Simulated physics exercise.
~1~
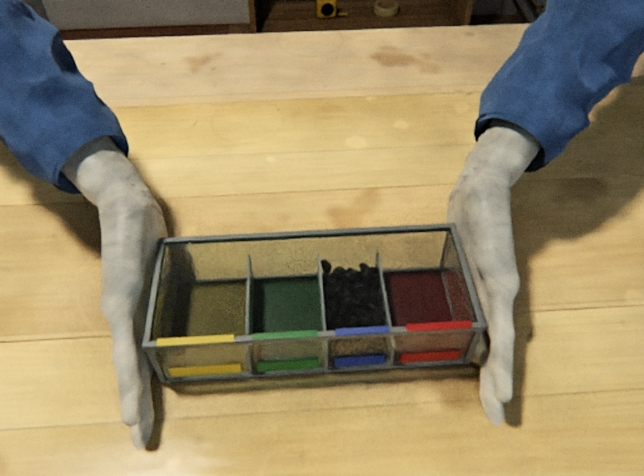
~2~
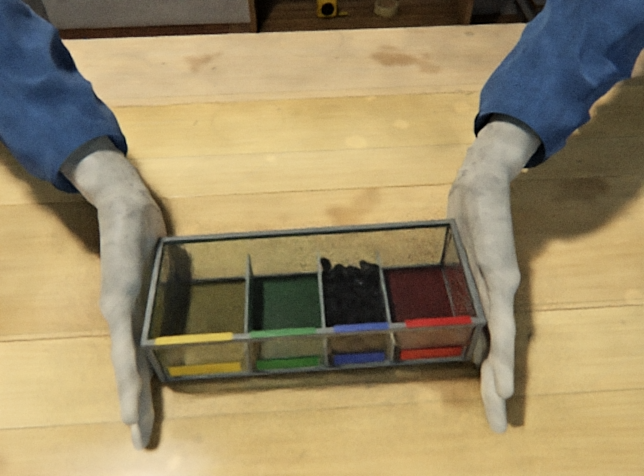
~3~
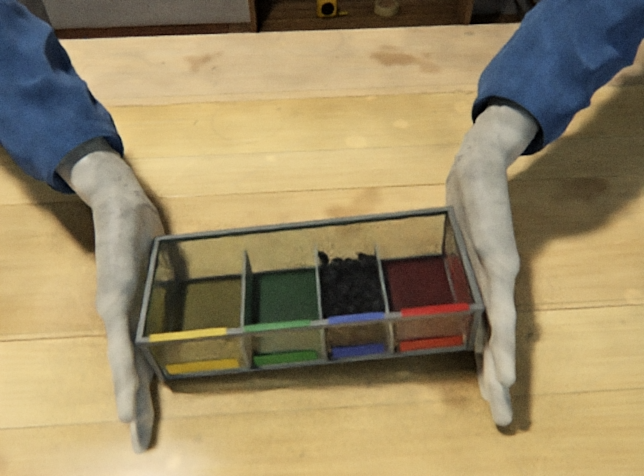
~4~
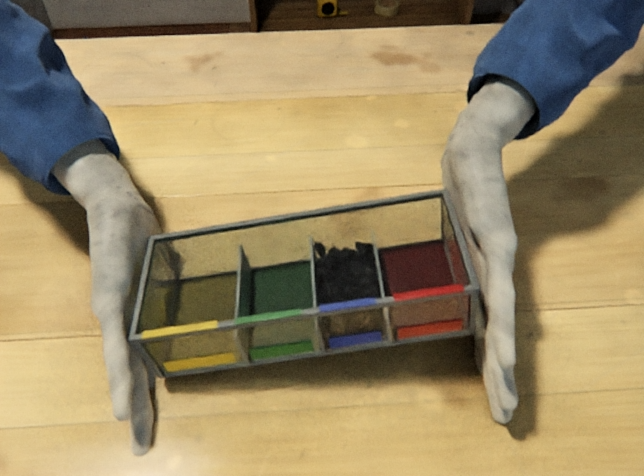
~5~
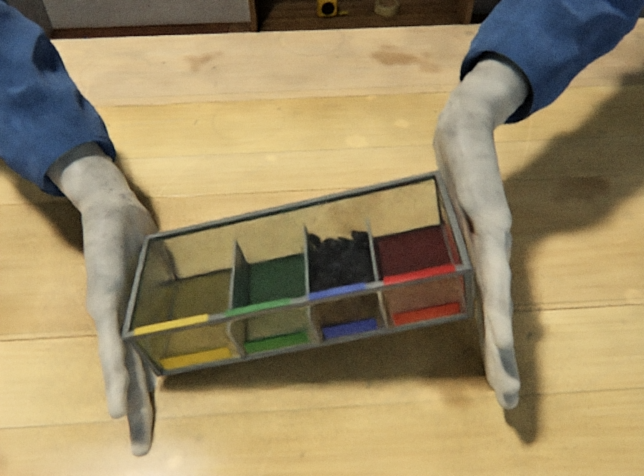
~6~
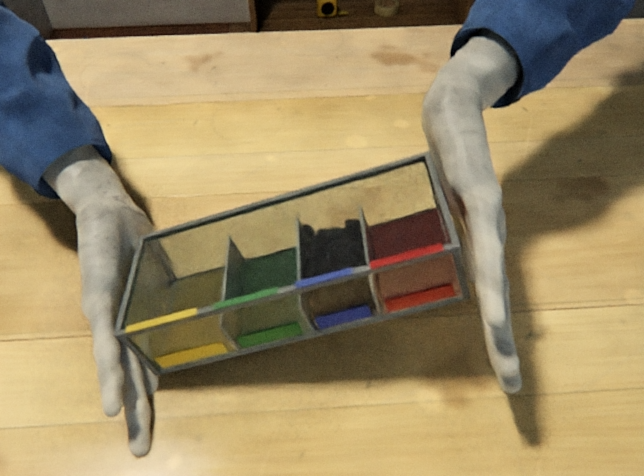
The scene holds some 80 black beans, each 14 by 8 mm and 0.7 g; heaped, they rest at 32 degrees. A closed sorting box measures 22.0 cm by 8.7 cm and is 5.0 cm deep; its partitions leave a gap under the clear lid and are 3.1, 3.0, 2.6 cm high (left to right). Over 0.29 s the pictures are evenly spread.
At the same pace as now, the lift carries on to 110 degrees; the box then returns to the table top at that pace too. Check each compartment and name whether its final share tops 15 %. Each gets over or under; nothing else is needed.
Red ends under. Blue ends under. Green ends under. Yellow ends over.
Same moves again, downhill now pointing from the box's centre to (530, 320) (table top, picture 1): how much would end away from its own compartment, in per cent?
100 %.
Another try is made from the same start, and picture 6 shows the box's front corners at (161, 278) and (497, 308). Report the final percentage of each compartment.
In the end red holds 90 %, blue holds 10 %, green holds 0 % and yellow holds 0 %.
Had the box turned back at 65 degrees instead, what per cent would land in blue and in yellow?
Blue: 90, yellow: 0 (per cent).
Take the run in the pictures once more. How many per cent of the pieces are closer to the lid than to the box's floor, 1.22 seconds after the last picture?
Something like 80 percent of the pieces.
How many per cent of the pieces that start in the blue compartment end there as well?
I'd estimate about 10 %.
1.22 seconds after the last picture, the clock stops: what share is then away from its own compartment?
Value: Close to 60 %.
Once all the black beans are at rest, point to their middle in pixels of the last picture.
Look around (201, 300) in the last picture.
Then, 1.22 s after the last picture, tilt 110 degrees; blue 40 %, green 10 %, yellow 50 %.
Then, 2.03 s after the last picture, tilt 49 degrees; blue 10 %, yellow 90 %.
Then, 2.86 s after the last picture, tilt 0 degrees; blue 10 %, yellow 90 %.
In the end, red 0 %, blue 10 %, green 0 %, yellow 90 %.
